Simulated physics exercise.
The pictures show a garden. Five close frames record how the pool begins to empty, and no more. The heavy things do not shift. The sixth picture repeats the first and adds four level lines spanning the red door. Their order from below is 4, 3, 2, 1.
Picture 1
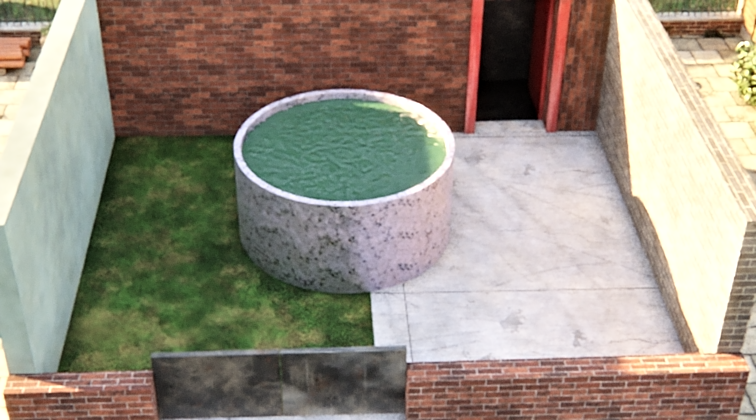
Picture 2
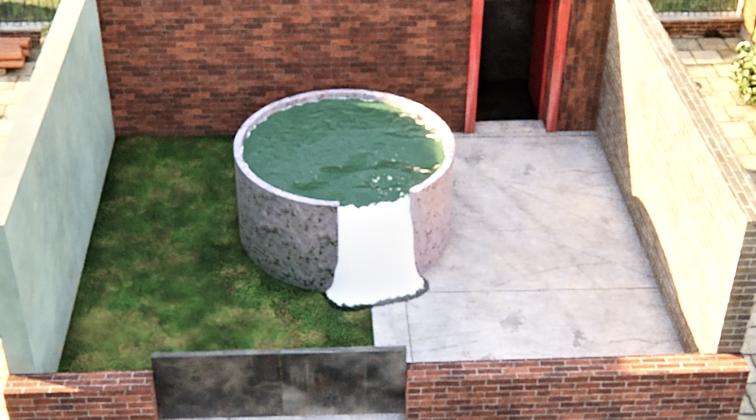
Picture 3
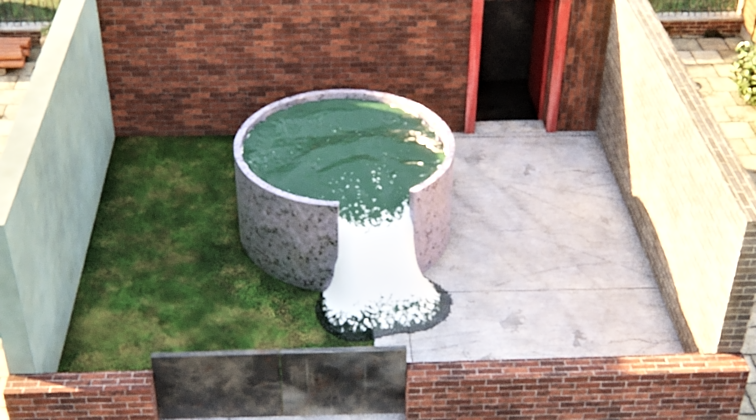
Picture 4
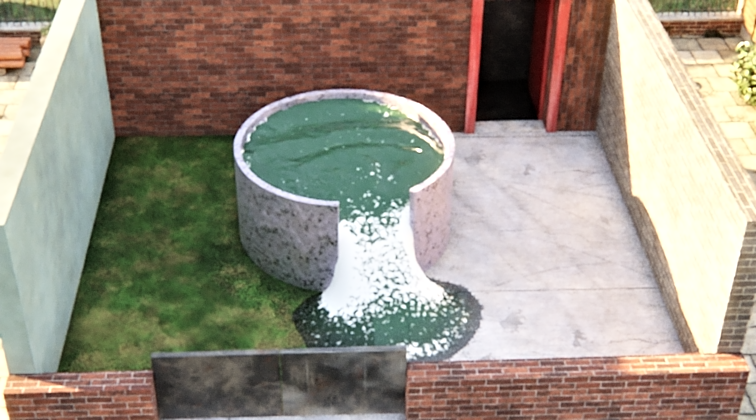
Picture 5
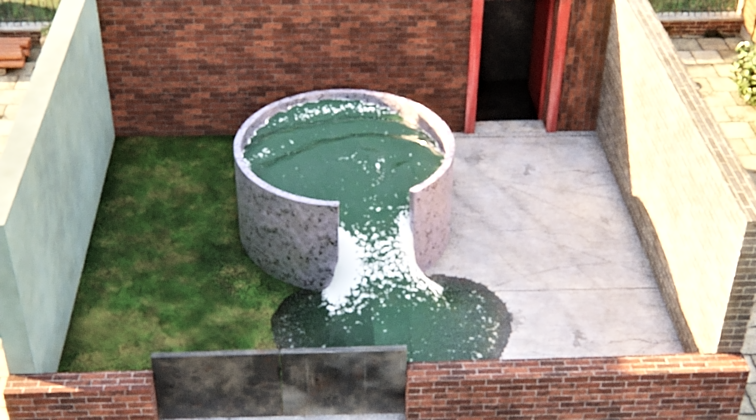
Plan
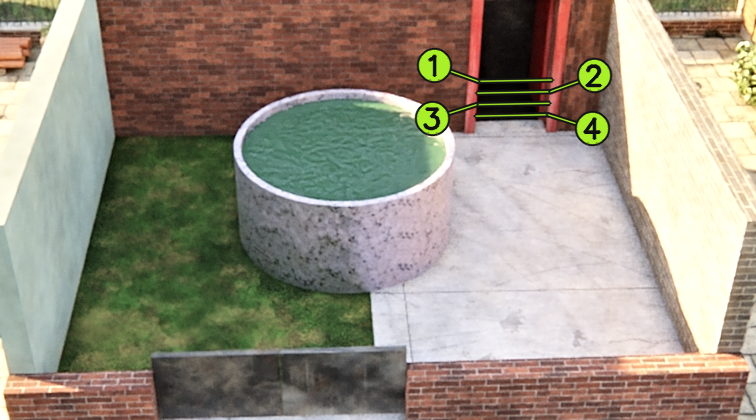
A round stone pool of green water sat still in a walled garden until a gap opened in its front, and white, foaming water poured out and spread across the grass and paving.
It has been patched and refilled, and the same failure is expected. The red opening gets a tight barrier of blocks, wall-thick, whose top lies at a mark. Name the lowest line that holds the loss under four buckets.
The limit is 4.
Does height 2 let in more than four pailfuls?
No, that is safe.
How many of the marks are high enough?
All of the four.
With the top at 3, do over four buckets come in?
No.
On the marked copy, 1 at (515, 80); 2 at (514, 92); 3 at (512, 104); 4 at (511, 115); from the bottom up 4, 3, 2, 1.
For height 1, nothing gets over.
For height 2, nothing gets over.
For height 3, nothing gets over.
For height 4, nothing gets over.
